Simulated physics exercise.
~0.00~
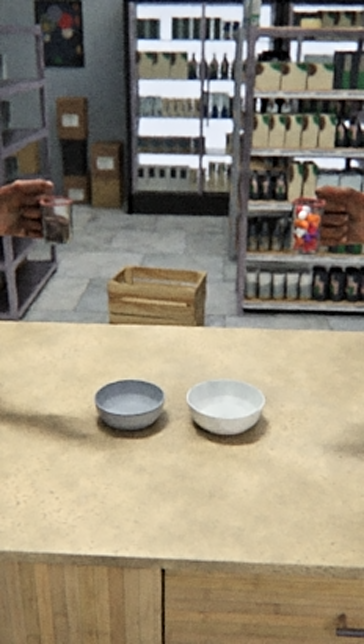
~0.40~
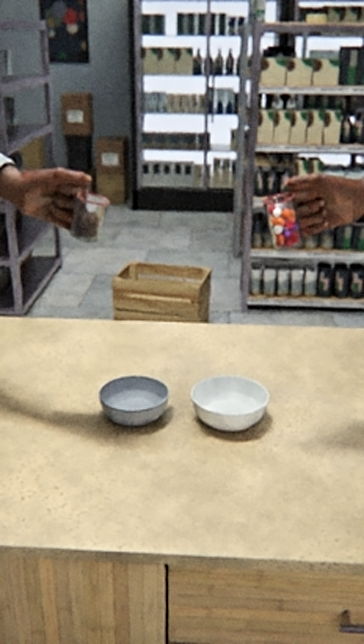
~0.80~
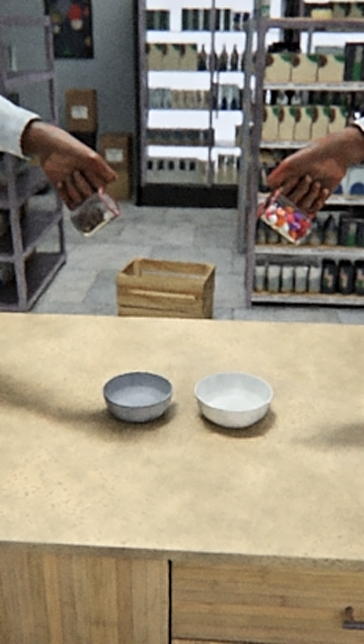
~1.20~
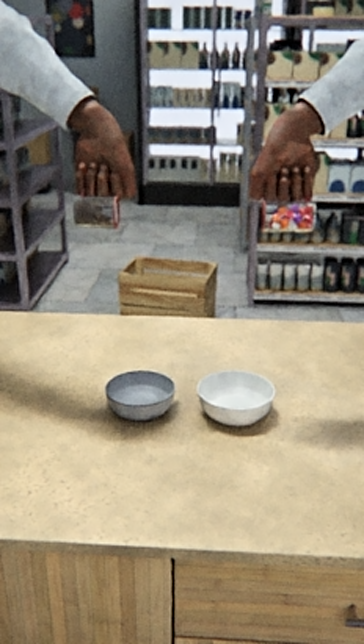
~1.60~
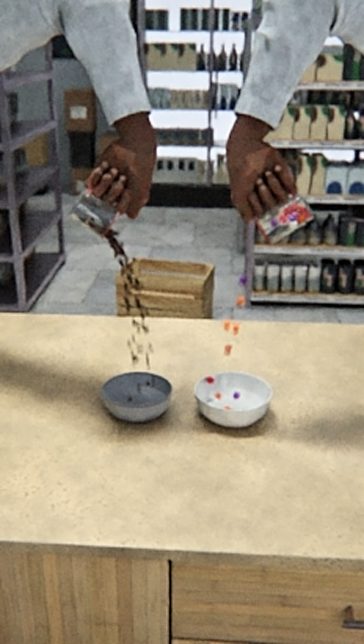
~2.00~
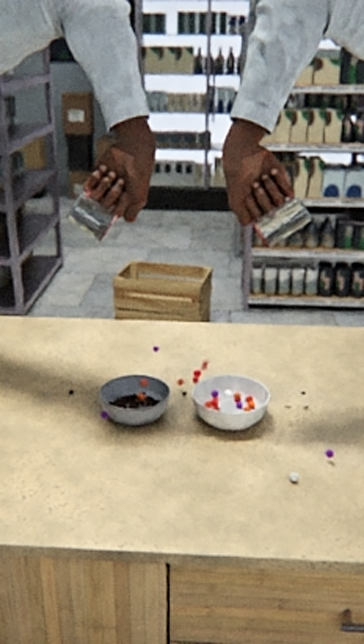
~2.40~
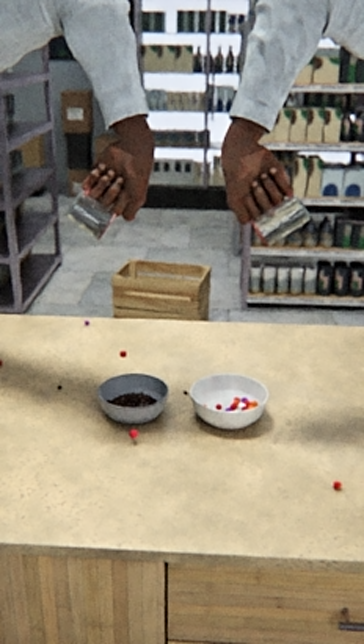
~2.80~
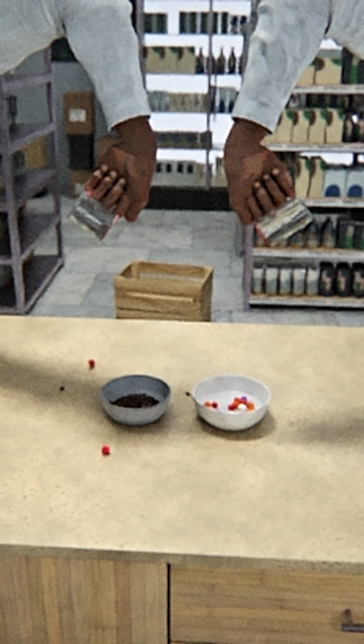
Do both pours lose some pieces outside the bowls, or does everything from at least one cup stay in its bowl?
Both pours lose some pieces. A few dark bits miss the grey bowl on the left, and a number of colourful pieces end up outside the white bowl on the right.
